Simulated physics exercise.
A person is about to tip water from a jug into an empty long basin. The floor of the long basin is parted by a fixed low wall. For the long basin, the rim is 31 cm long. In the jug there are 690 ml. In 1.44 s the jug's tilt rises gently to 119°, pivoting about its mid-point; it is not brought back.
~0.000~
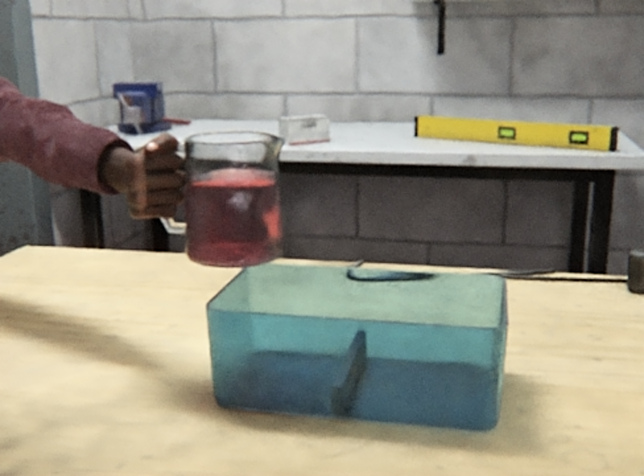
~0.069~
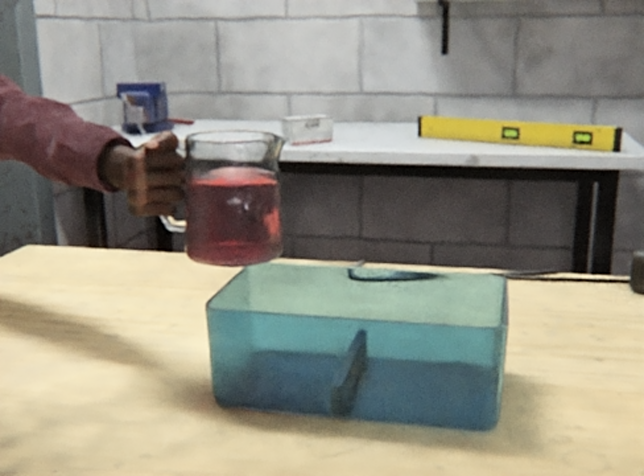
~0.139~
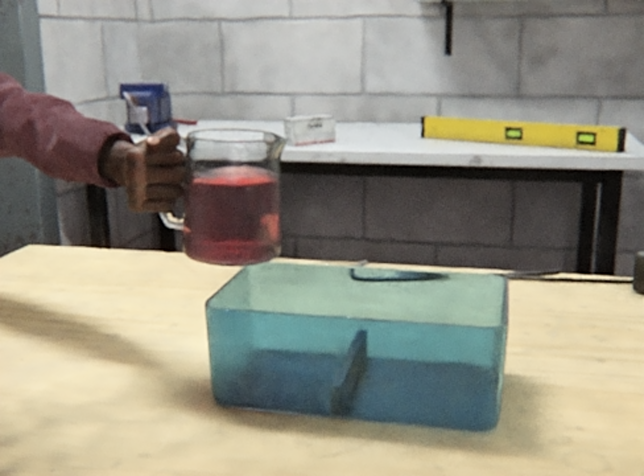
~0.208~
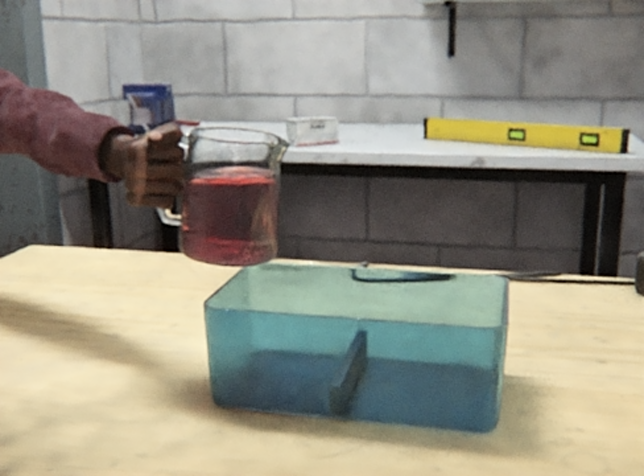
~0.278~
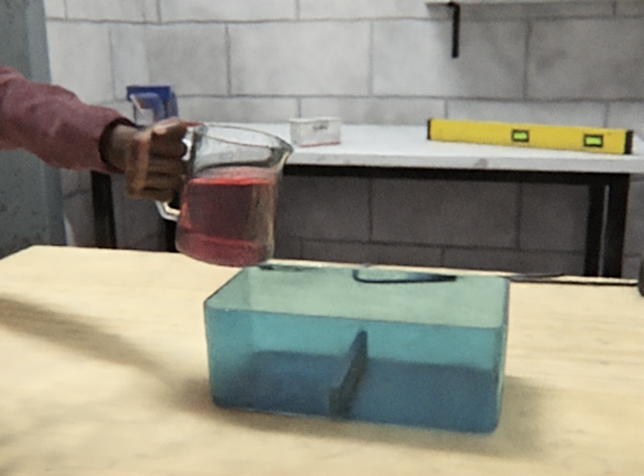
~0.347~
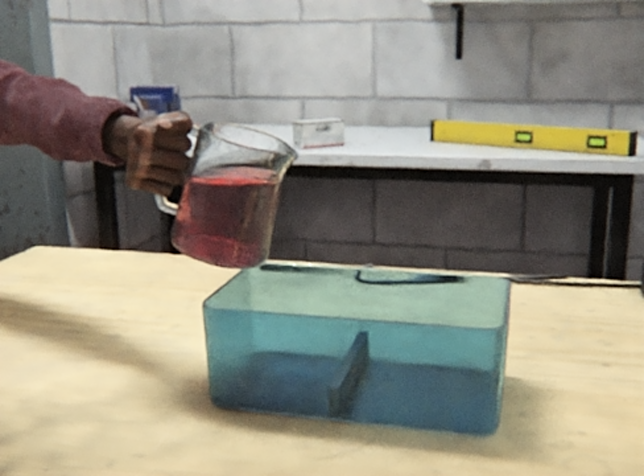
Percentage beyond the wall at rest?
52 per cent.
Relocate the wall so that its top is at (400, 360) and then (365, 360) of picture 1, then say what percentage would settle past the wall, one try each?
10 then 25 %.
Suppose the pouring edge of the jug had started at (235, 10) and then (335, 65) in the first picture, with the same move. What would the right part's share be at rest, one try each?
The first try gives 25 percent and the second 85 percent.
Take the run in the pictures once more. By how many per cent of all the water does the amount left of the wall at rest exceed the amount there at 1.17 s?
About 30 percent, give or take.
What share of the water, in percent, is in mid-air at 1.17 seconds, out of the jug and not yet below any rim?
10 per cent, roughly.
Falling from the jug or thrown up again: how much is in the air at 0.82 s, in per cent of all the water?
Roughly 8 percent.
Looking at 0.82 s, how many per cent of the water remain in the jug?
At that time about 90 in a hundred parts are still held.
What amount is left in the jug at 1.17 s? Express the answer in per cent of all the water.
I'd estimate some 28 per cent.
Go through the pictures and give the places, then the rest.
In the first picture, it leans 0°; its right rim is at (284, 140); the water meets the walls at (193, 175) and (276, 178); the long basin's rim runs from (228, 286) to (506, 302); the wall's top is at (351, 357).
In the second picture, it leans 1°; its right rim is at (285, 140); the water meets the walls at (193, 174) and (276, 176).
In the third picture, it leans 3°; its right rim is at (287, 141); the water meets the walls at (193, 175) and (277, 176).
In the fourth picture, it leans 6°; its right rim is at (289, 144); the water meets the walls at (194, 174) and (277, 176).
In the fifth picture, it leans 11°; its right rim is at (293, 149); the water meets the walls at (194, 175) and (278, 176).
In the sixth picture, it leans 16°; its right rim is at (297, 156); the water meets the walls at (193, 175) and (281, 176).
After 0.82 s the tilt is 73° and 90 per cent is still to pour, 2 is left of the wall and 0 right of it.
After 1.17 s the tilt is 109° and 27 per cent is still to pour, 17 is left of the wall and 45 right of it.
After 1.54 s the tilt is 119° and 0 per cent is still to pour, 47 is left of the wall and 51 right of it.
After 1.94 s the tilt is 119° and 0 per cent is still to pour, 47 is left of the wall and 52 right of it.
In the end 47 per cent lies left of the wall, 52 right of it and 1 outside.
